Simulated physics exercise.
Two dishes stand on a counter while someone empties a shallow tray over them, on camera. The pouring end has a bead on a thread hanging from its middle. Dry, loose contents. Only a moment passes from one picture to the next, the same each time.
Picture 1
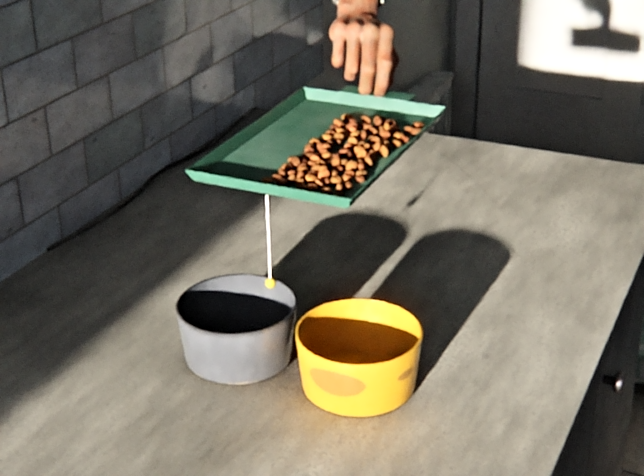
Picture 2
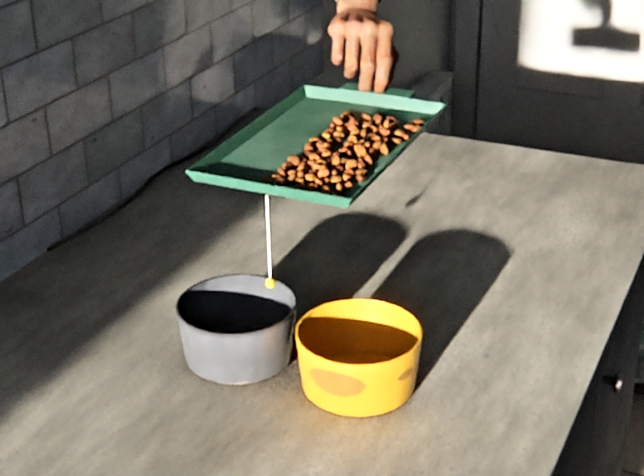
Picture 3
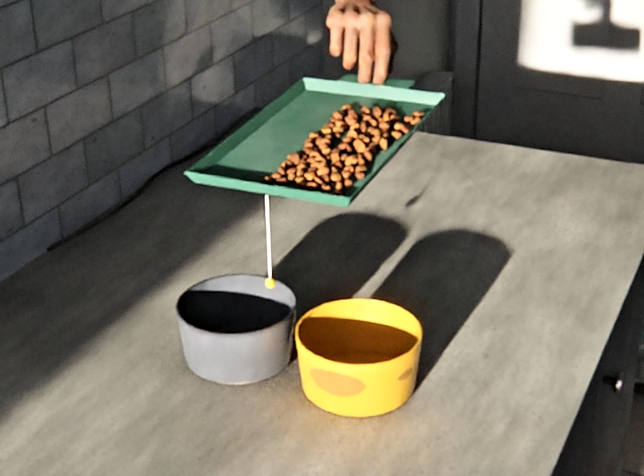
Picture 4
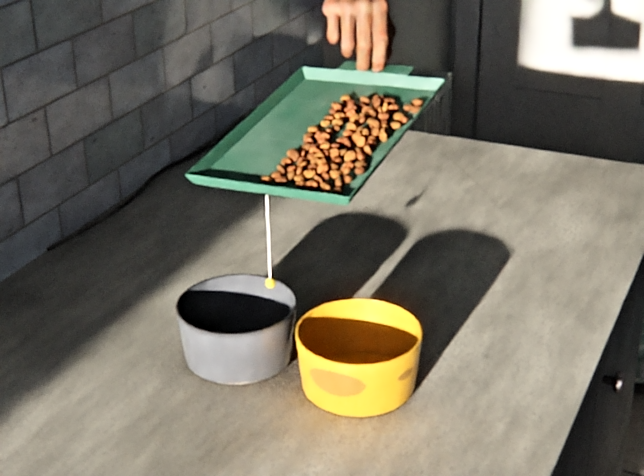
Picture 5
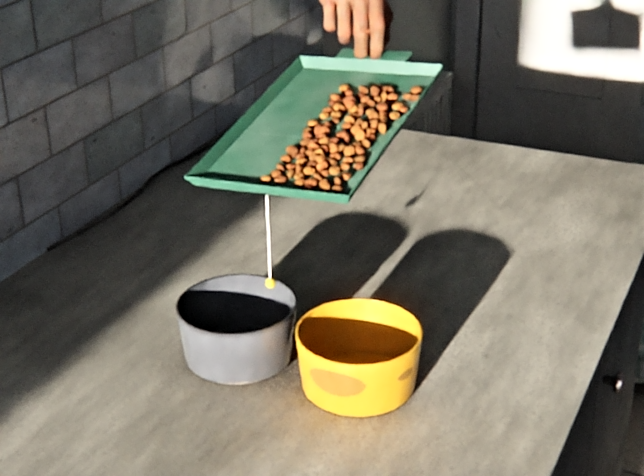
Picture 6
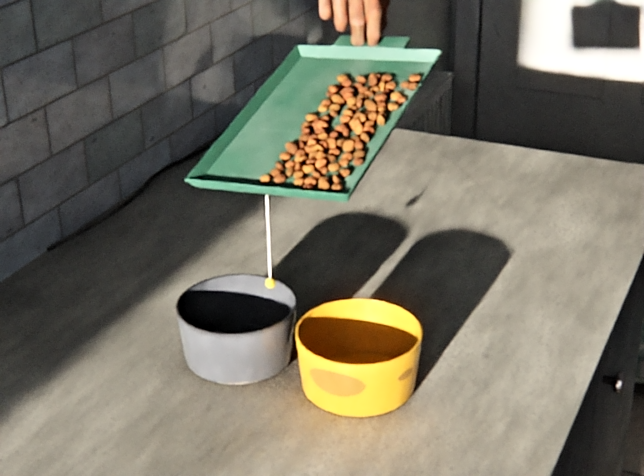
Green tray of brown kibble tilting gradually as a hand raises its far end above a grey bowl and a yellow bowl.
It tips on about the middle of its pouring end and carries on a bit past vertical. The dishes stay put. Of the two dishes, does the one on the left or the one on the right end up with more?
The one on the left.
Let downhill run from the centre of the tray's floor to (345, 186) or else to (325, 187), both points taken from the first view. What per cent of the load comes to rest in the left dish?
0 and 0 per cent, in that order.
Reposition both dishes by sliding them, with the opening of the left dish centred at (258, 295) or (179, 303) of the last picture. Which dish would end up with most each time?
Try 1 - the dish at left; try 2 - the dish at left.
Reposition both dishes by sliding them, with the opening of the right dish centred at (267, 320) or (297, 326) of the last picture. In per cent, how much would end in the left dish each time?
The first try yields 60% and the second yields 80%.
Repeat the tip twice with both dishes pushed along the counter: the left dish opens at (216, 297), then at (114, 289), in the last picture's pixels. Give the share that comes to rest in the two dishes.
First about 80, then 70 per cent.
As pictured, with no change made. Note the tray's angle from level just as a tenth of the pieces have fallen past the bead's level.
Angle: Approx. 60 degrees.
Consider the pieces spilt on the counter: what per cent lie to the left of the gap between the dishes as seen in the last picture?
It comes to about 100 percent.
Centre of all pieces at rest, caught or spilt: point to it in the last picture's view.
Resting centre, last picture - approx. (210, 351).
Soon, tray tipped steeply; about two thirds on the tray; a small part in the left dish; a stray few outside both; about a quarter in the air.
A while on, tray tipped past a quarter turn; a stray few in the right dish; about two thirds in the left dish; about a third outside both; a stray few in the air.
Towards the end, tray tipped past a quarter turn; a stray few in the right dish; about two thirds in the left dish; about a third outside both.
Finally, tray tipped past a quarter turn; a stray few in the right dish; about two thirds in the left dish; about a third outside both.
